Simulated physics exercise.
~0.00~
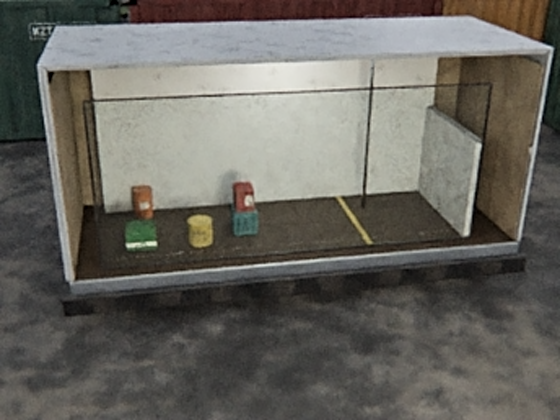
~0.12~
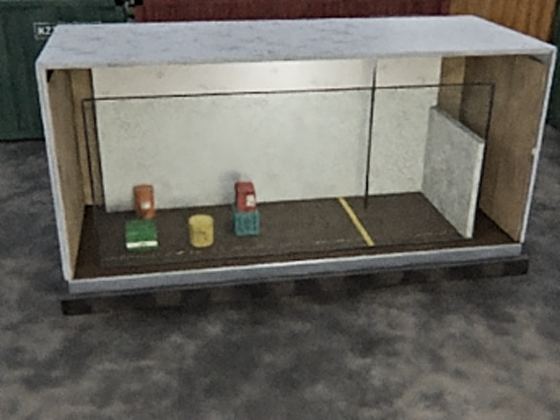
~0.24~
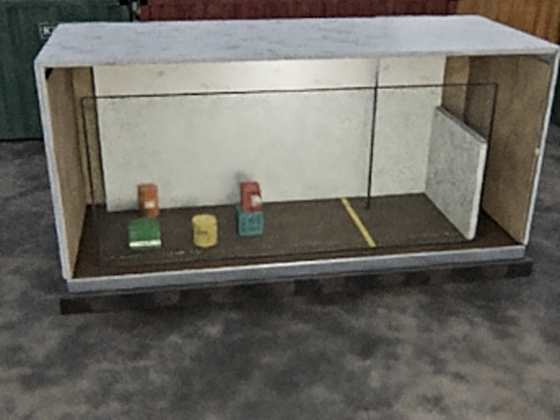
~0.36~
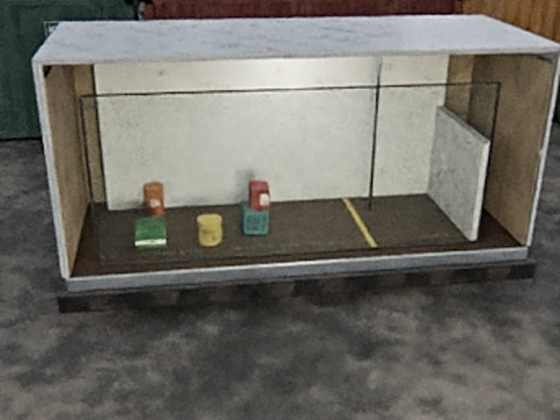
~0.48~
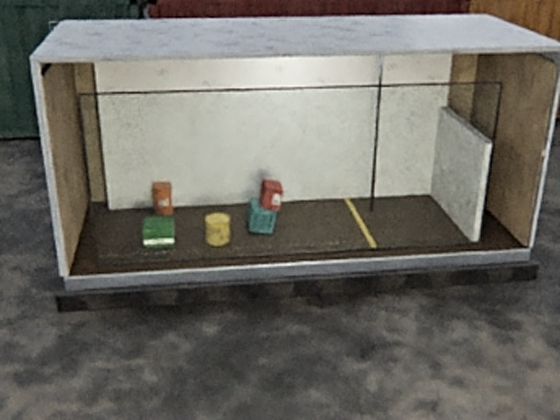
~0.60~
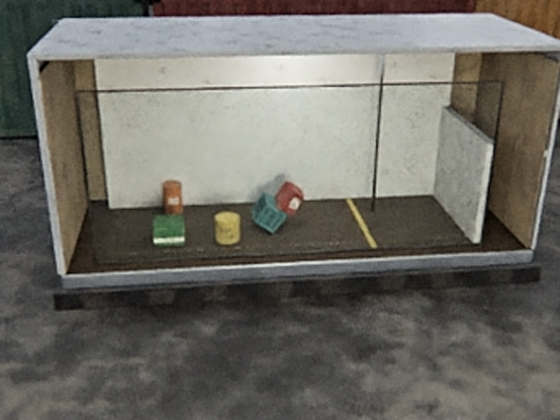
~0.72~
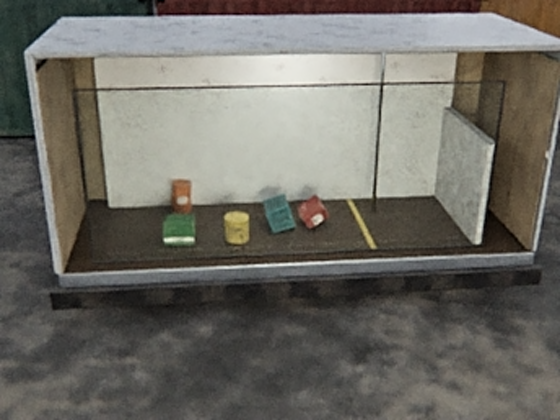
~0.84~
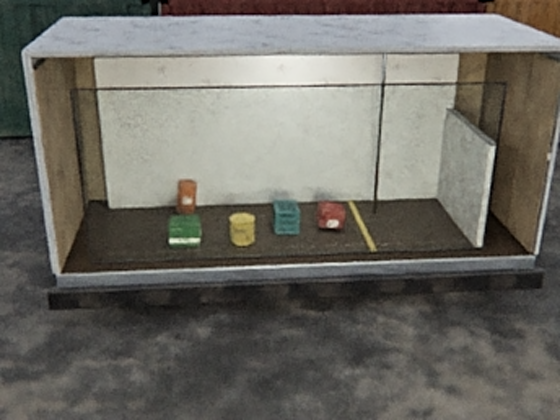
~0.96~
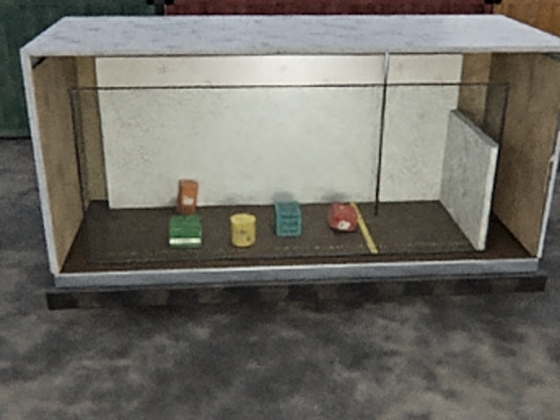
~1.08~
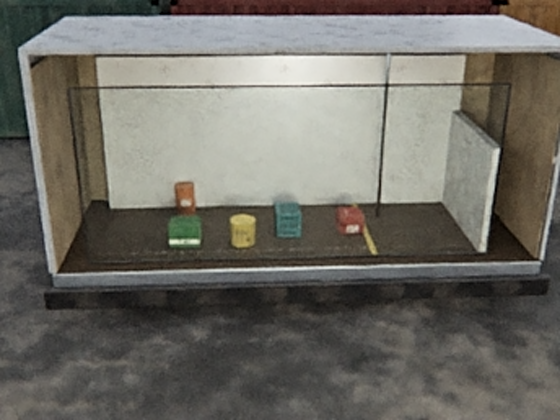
A white-topped, open-fronted bay with a dark floor is viewed from the front and slightly above, the camera drifting slightly sideways. On the left, an orange drum stands behind a green carton, with a yellow bucket beside them and a red carton on a teal crate farther right, all left of a yellow line. The things begin sliding right, and the stack leans. The crate tips over to the right, throwing the red carton down ahead of it, while the drum rocks slightly. The others settle, and the red carton slides on, stopping on its side just short of the line.
